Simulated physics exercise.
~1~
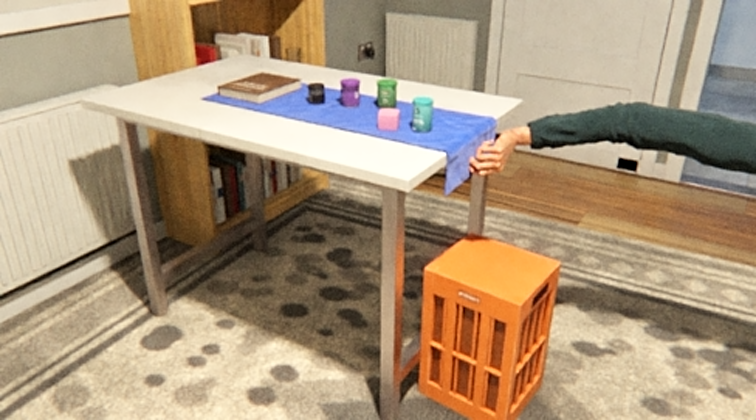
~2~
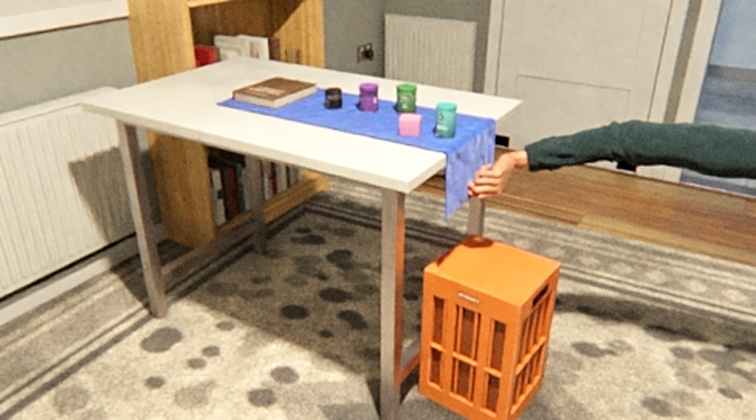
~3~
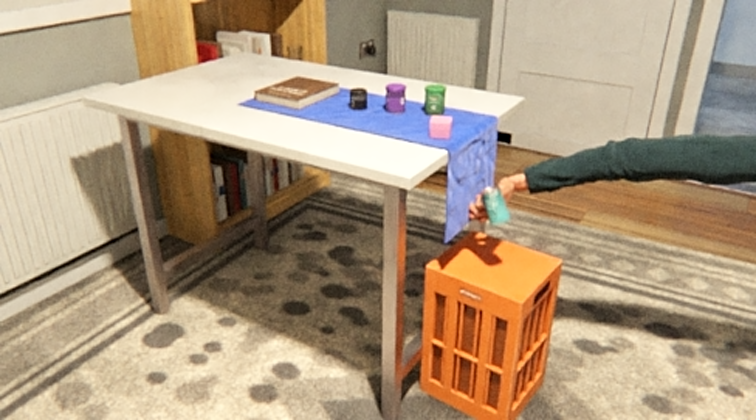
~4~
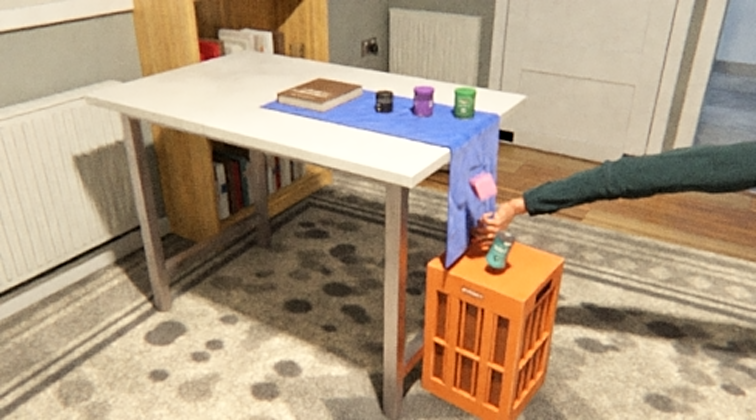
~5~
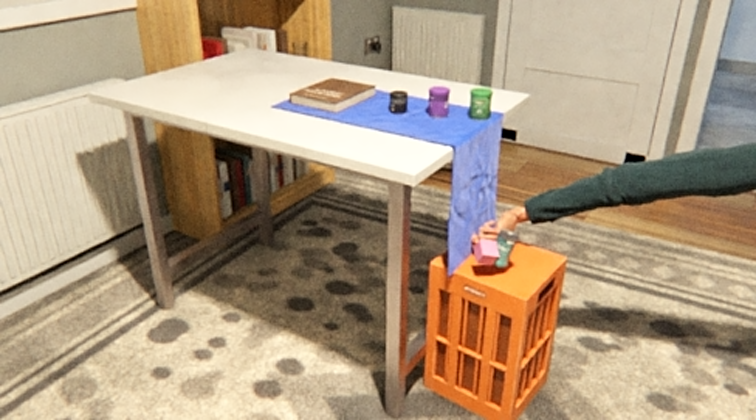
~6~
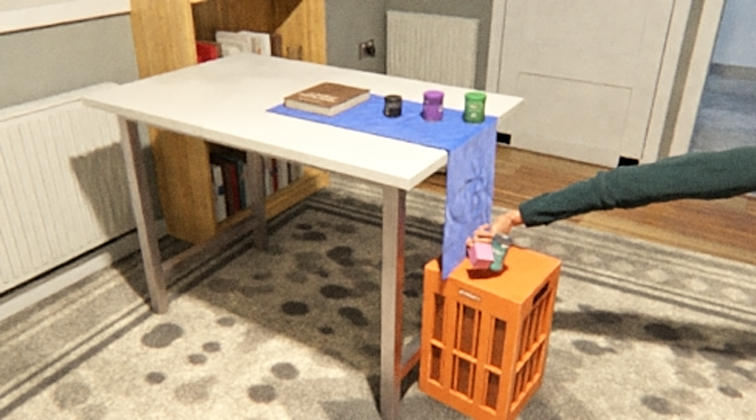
A hand pulls a blue scarf down to an orange crate, and two small objects fall.
